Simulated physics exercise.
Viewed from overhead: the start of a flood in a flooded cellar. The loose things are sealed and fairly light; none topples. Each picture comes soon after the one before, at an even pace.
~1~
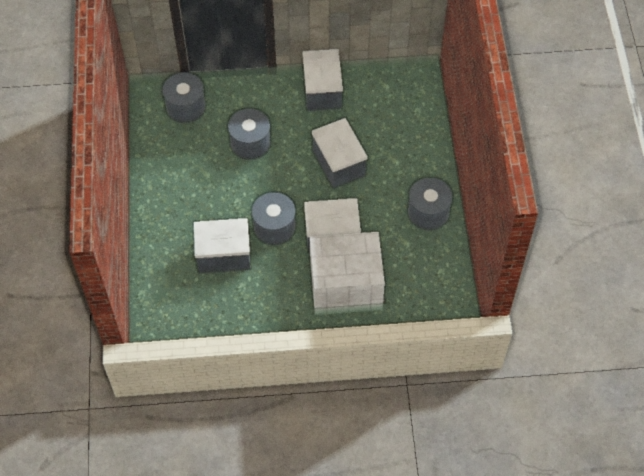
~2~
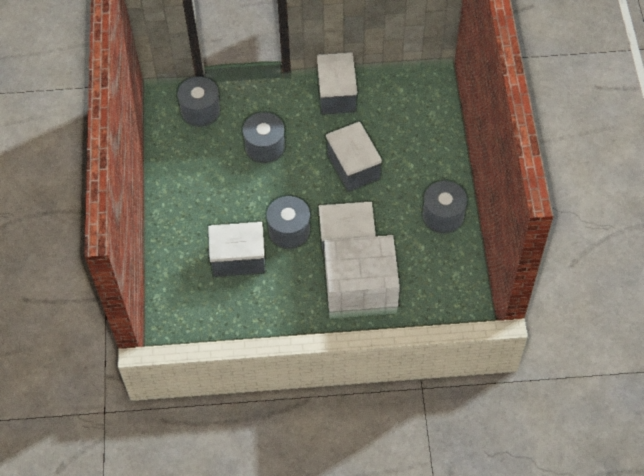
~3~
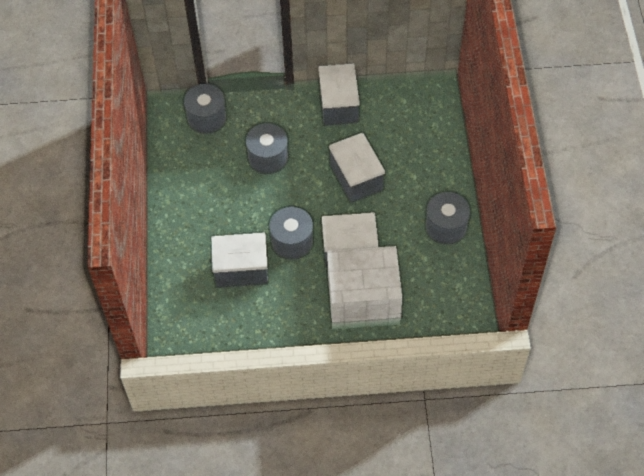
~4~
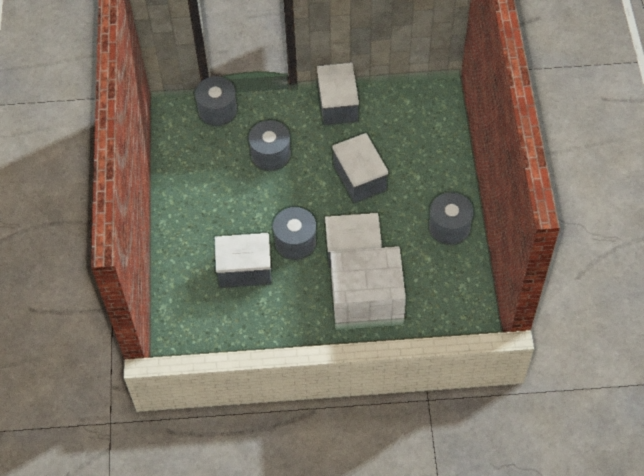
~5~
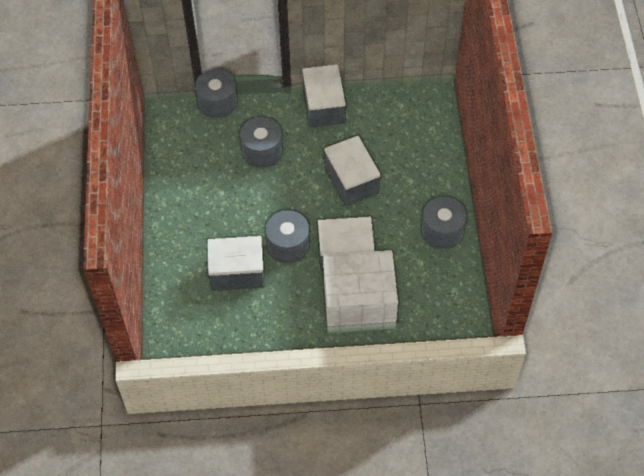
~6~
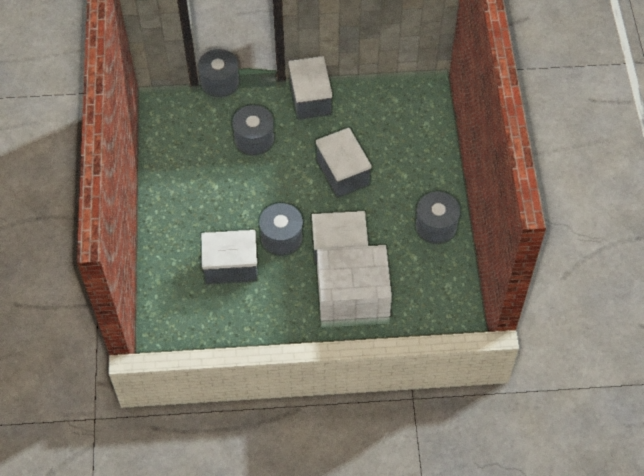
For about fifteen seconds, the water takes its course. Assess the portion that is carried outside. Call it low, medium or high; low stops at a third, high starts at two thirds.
Medium.
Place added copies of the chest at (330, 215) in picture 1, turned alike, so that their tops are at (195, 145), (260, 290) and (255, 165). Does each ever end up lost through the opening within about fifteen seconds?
First one makes it out, second one does not escape, third one makes it out.
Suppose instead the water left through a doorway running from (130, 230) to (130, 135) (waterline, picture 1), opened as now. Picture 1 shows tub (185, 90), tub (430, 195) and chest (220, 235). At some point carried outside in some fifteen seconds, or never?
In the order given: Flushed out, retained, flushed out.
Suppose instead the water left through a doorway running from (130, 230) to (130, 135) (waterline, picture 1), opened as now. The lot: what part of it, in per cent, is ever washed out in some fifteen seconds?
I make it 80 per cent.
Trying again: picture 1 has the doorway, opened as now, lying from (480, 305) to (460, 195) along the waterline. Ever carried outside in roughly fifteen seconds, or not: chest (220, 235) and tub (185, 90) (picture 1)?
So, for the first: Held back, and for the second: Held back.
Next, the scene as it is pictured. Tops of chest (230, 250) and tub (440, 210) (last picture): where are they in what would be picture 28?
I'd say close to (213, 180) and close to (414, 170).
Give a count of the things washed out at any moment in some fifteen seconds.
That works out to 4.
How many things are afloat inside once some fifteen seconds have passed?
By my count, 4.
A moment on, 1 of 8 are out; 7 afloat.
Next, 3 of 8 are out; 5 afloat.
Later, 4 of 8 are out; 4 afloat.
In the end, 4 of 8 are out; 4 afloat.
